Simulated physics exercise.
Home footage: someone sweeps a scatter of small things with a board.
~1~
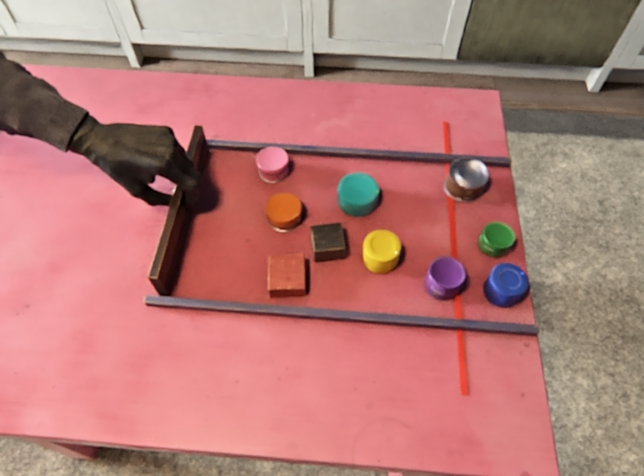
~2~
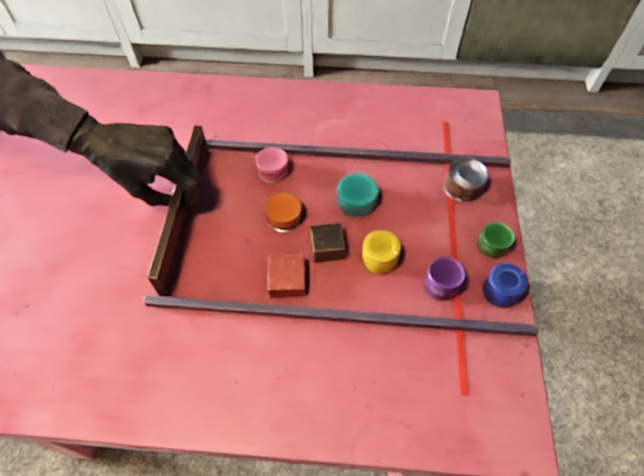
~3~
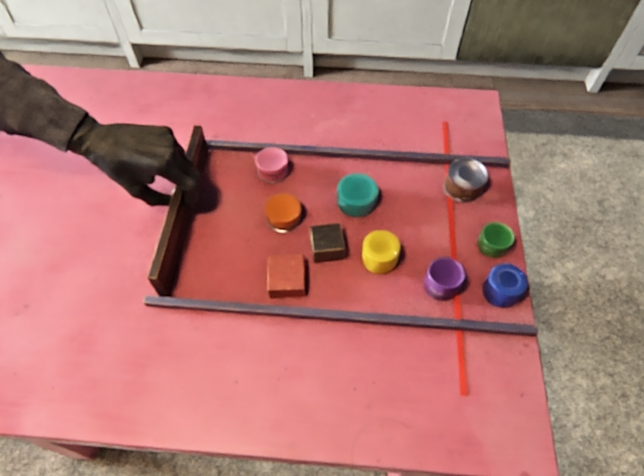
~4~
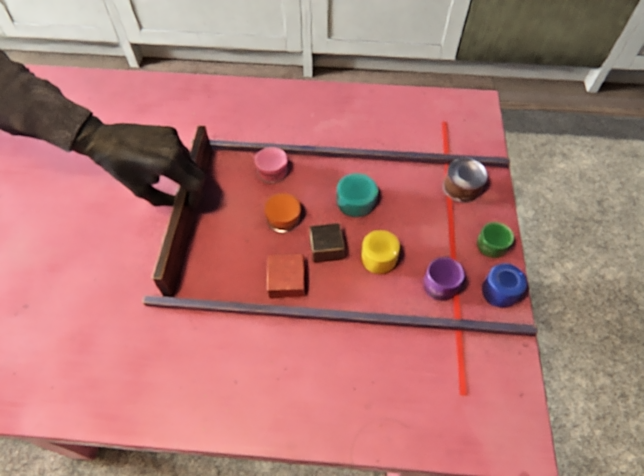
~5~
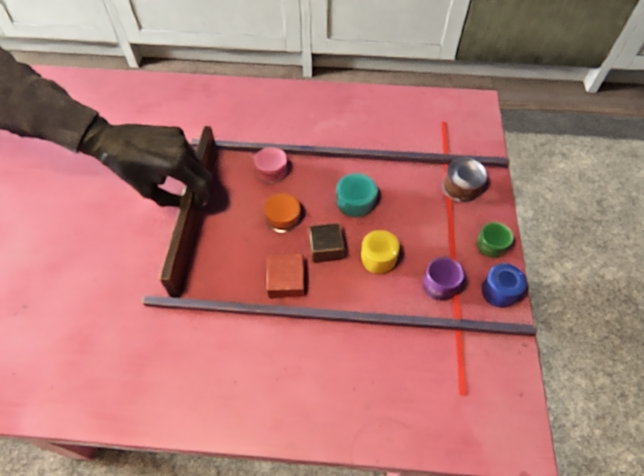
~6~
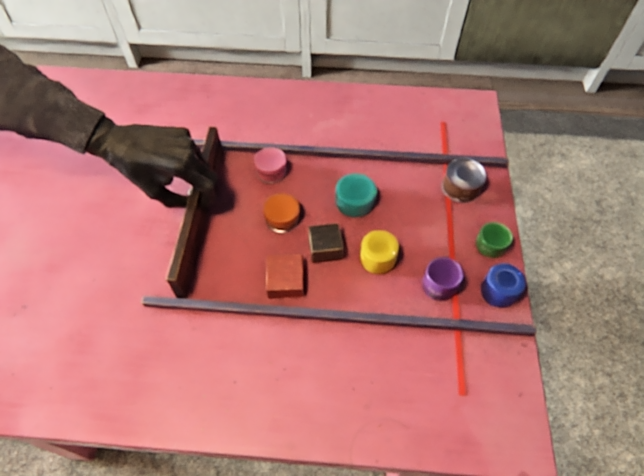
A gloved hand slides a dark board slightly right toward scattered colourful objects, which stay still.
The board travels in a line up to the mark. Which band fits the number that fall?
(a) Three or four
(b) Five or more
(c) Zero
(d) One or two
The answer is d.
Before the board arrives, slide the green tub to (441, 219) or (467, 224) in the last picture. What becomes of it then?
Results in order - still up; still up.
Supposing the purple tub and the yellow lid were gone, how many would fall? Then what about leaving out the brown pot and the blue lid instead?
Tally per try: 0 / 0.
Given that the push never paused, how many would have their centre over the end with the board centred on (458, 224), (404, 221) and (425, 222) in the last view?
First 1, then 0, then 0.
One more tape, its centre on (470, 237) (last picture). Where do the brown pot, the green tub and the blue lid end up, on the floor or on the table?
In short: Brown pot gone, green tub gone, blue lid gone.
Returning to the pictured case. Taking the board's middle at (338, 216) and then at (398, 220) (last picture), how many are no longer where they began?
Counts: 6 and 7.
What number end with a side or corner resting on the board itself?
At rest, 5 are in contact.
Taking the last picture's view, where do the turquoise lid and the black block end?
First at (470, 199); second at (470, 260).
Soon after, none off yet; blue lid at rest near (503, 286); green tub at rest near (494, 240); brown pot at rest near (463, 181).
By the end, the number that fall off is one or two; fallen, blue lid.
